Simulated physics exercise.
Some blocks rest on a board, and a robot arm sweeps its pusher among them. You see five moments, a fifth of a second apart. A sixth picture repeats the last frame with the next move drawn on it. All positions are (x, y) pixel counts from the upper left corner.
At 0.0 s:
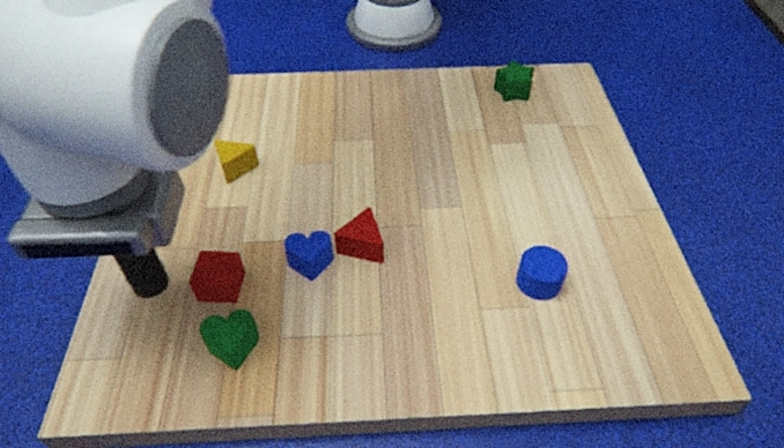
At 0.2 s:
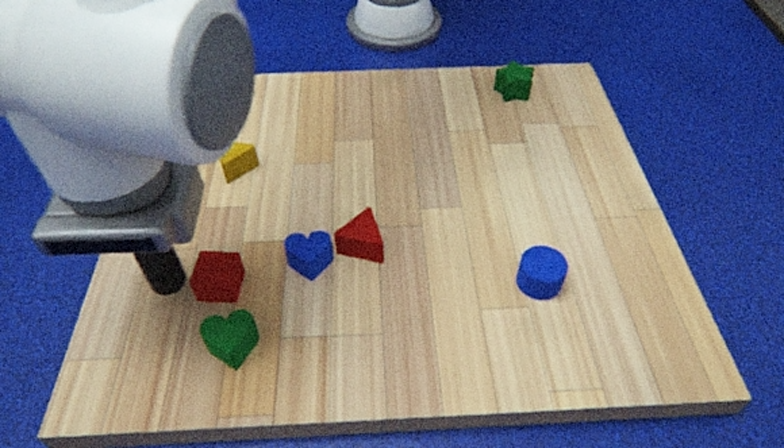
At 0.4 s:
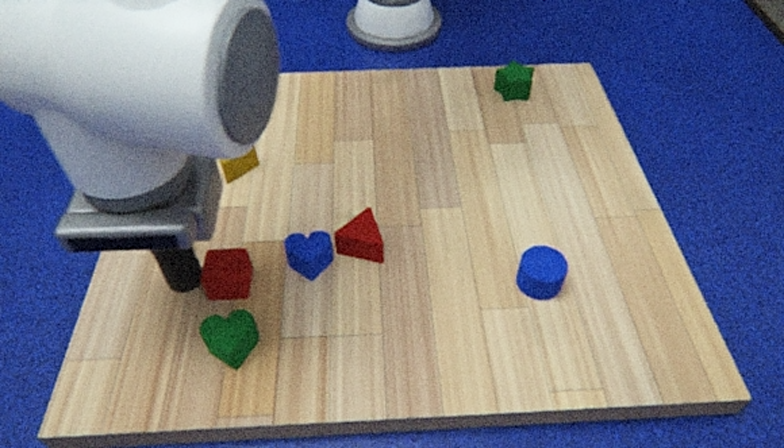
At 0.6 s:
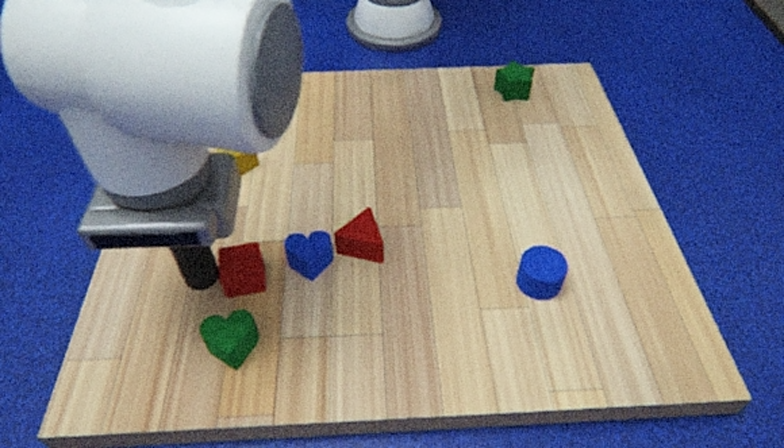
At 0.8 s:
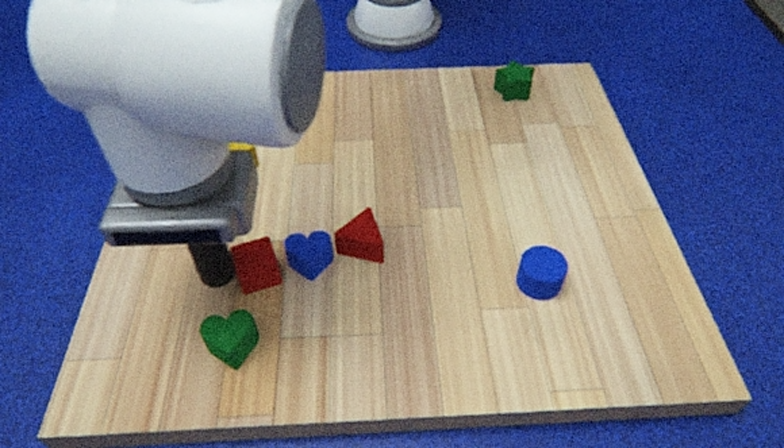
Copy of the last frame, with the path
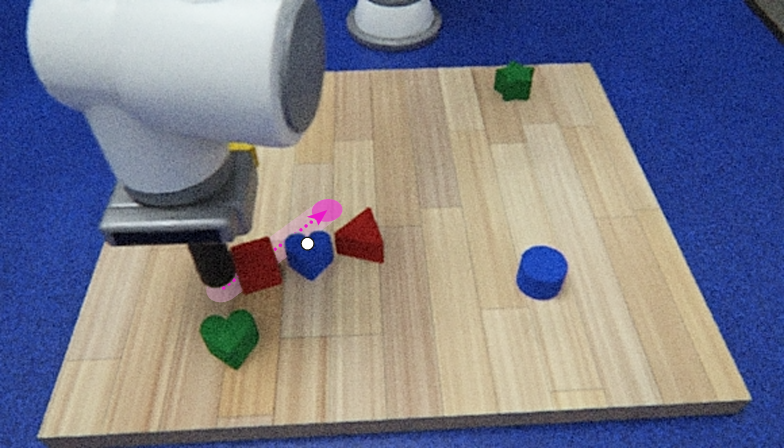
On a wooden board, a robot arm pushes a red block right toward a blue heart.
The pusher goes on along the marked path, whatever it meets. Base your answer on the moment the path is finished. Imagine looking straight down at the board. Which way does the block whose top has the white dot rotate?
From above, it turns clockwise.
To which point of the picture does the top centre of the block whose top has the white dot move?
It will end up at (358, 241).
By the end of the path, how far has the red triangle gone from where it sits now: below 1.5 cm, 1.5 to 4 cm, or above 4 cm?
It is going to finish 1.5 to 4 cm from where it is now.
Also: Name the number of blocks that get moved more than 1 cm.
Three or more blocks move more than 1 cm.
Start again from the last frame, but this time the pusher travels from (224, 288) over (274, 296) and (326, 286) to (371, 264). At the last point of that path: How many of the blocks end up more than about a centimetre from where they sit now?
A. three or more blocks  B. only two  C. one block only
Letter A.
The drawn path runs in a line from (224, 288) to (327, 210); the dot is on the blue heart.
On the path given first. One third of the way, pusher at (257, 247); red square piece at (292, 230); blue heart at (331, 239), turned 50° clockwise; red triangle at (376, 226), turned 30° anticlockwise.
Two thirds of the way, pusher at (293, 220); red square piece at (331, 215), turned 50° clockwise; blue heart at (354, 240), turned 80° clockwise; red triangle at (384, 228), turned 60° anticlockwise.
At the end, pusher at (325, 197); green heart not moved; red square piece at (351, 209), turned 75° clockwise; blue heart at (358, 241), turned 95° clockwise; red triangle at (393, 230), turned 55° anticlockwise.
